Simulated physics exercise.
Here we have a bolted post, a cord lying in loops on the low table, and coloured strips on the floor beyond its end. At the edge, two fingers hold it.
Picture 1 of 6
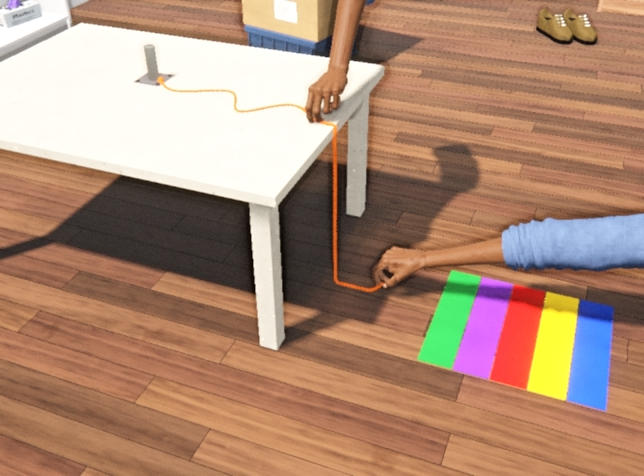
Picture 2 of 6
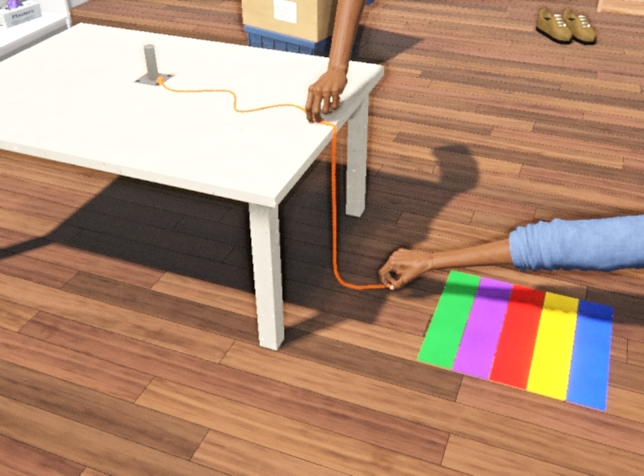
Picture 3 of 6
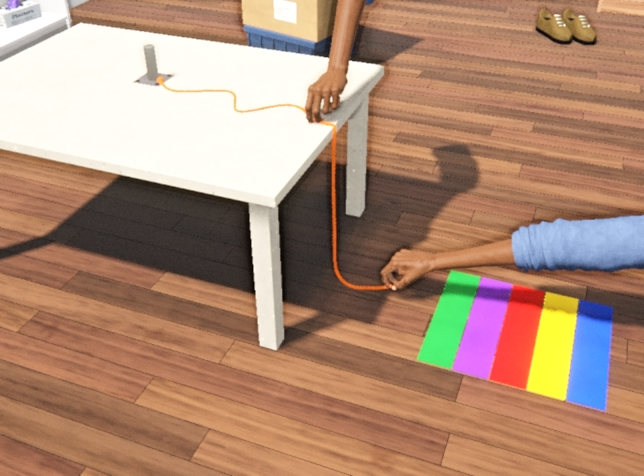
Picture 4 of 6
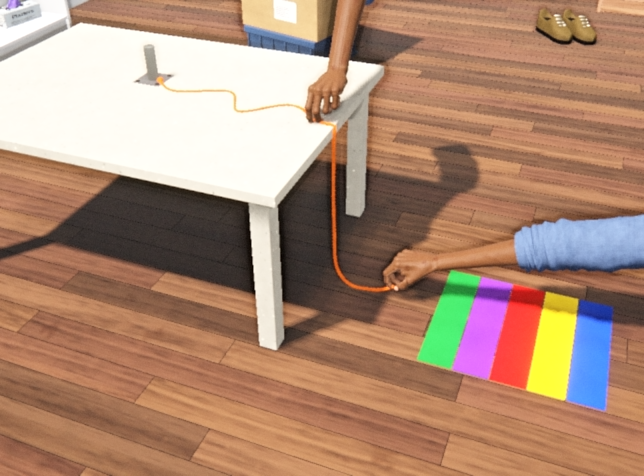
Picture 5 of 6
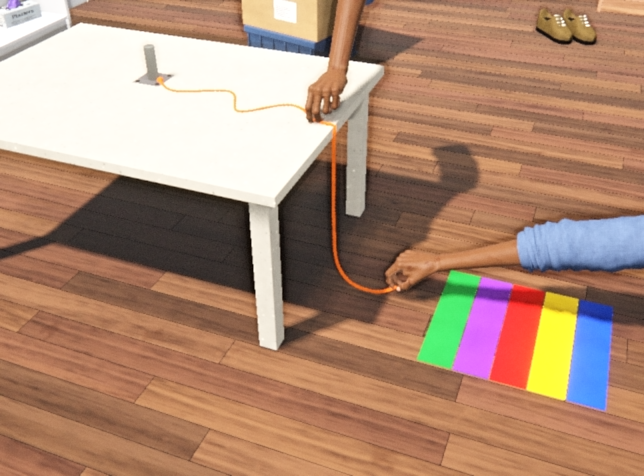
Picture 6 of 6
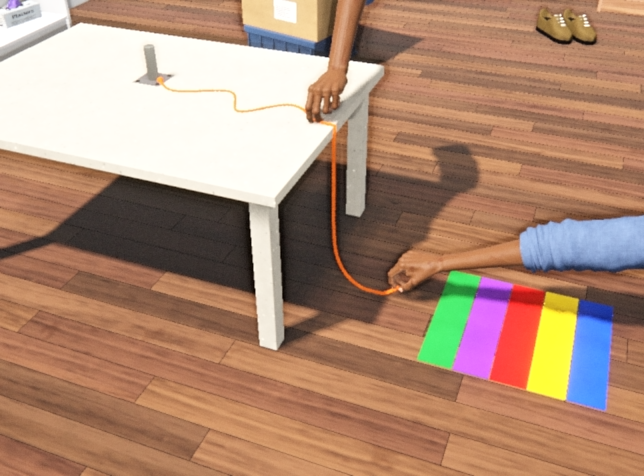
A hand held an orange cord at the edge of a white table while another hand, in a blue sleeve, drew its lower end slightly right along the wooden floor, near some coloured strips.
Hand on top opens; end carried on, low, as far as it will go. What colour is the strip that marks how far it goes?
That strip is yellow.
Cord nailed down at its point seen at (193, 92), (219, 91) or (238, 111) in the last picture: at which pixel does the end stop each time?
For the three tries you'd see (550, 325), (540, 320) and (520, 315).
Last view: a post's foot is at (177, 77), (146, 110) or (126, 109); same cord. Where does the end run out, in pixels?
First (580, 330), then (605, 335), and last (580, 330).
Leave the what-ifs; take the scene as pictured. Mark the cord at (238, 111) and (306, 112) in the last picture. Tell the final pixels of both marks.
They finish at (274, 108) and (342, 132) respectively.
Soon after, end near (486, 308); over purple.
Then, end near (532, 319); over red.
At full stretch, end near (558, 326); over yellow. It gets as far as the yellow strip.
